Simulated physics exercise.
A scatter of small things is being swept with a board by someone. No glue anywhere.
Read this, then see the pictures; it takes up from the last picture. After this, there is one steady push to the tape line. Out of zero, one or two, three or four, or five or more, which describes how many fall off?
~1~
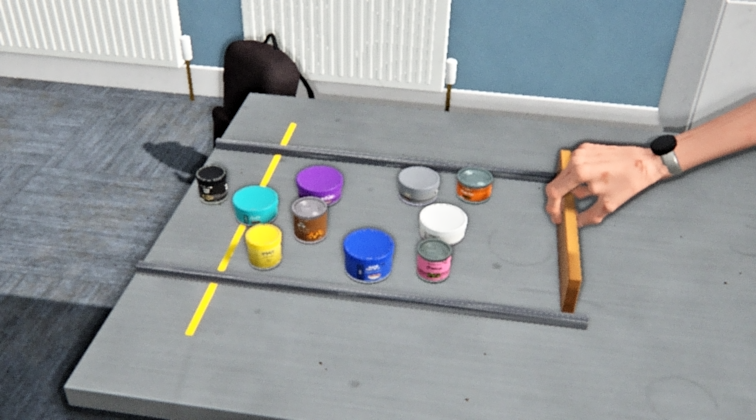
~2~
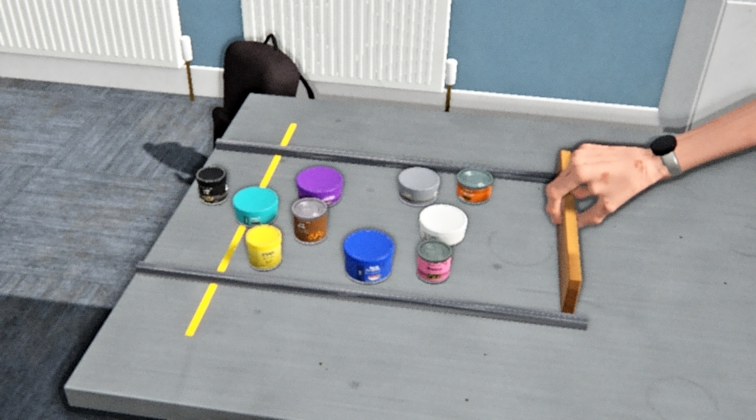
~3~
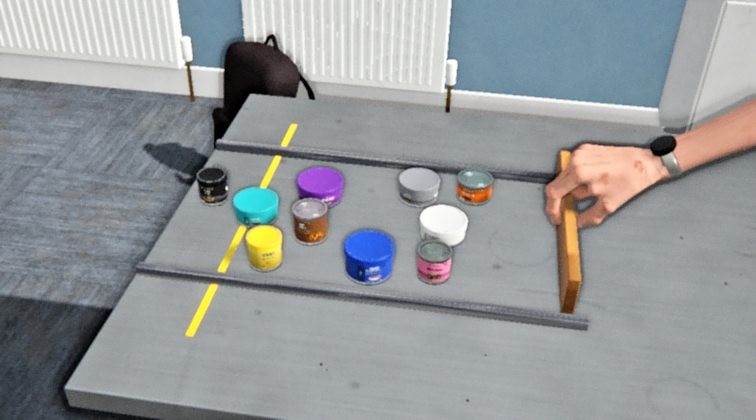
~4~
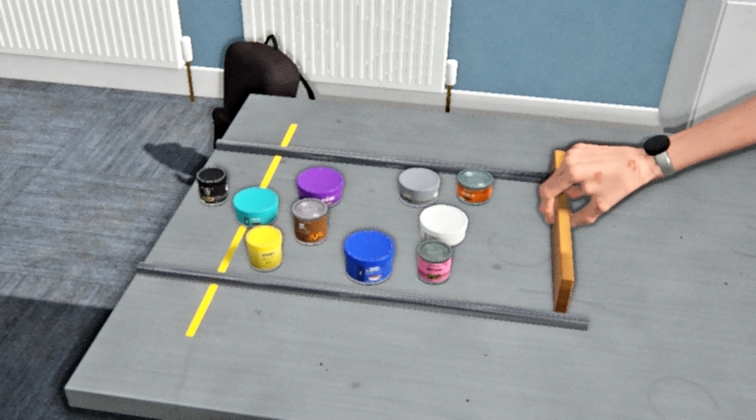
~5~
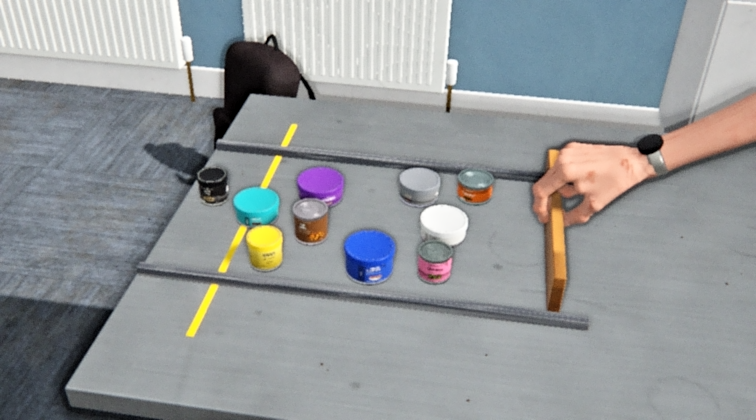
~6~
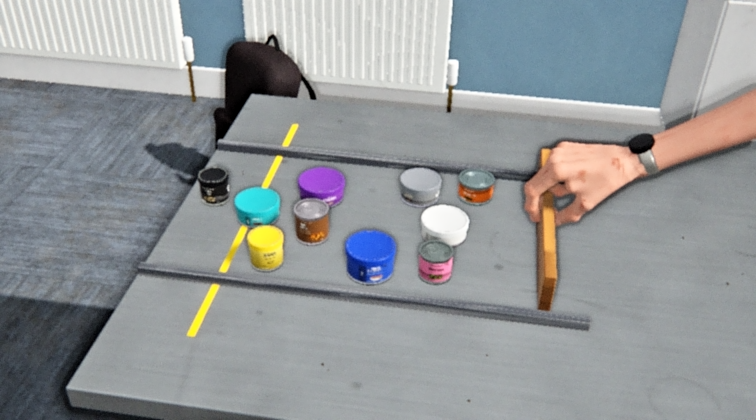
Most likely just one, perhaps two, will tumble off the end.
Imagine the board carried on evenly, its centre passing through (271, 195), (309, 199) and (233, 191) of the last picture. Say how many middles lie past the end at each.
First 1, then 0, then 4.
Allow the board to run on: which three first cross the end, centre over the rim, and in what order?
First the black tin, next the yellow pot, then the purple tin.
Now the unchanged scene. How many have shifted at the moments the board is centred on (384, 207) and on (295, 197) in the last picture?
I get 6 at the one place and 10 at the other.
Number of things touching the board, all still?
That makes 4.
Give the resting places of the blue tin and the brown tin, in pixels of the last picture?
First: About (176, 246); second: About (220, 216).
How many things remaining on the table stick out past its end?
So the number is 2.
A little later, none off yet; black tin at rest near (214, 187); turquoise tin at rest near (258, 208); yellow pot at rest near (266, 249).
Next, none off yet; black tin at rest near (212, 187); turquoise tin shifted a little near (237, 214); yellow pot shifted well along near (187, 249).
When it is over, the number that fall off is one or two; down, yellow pot and black tin.
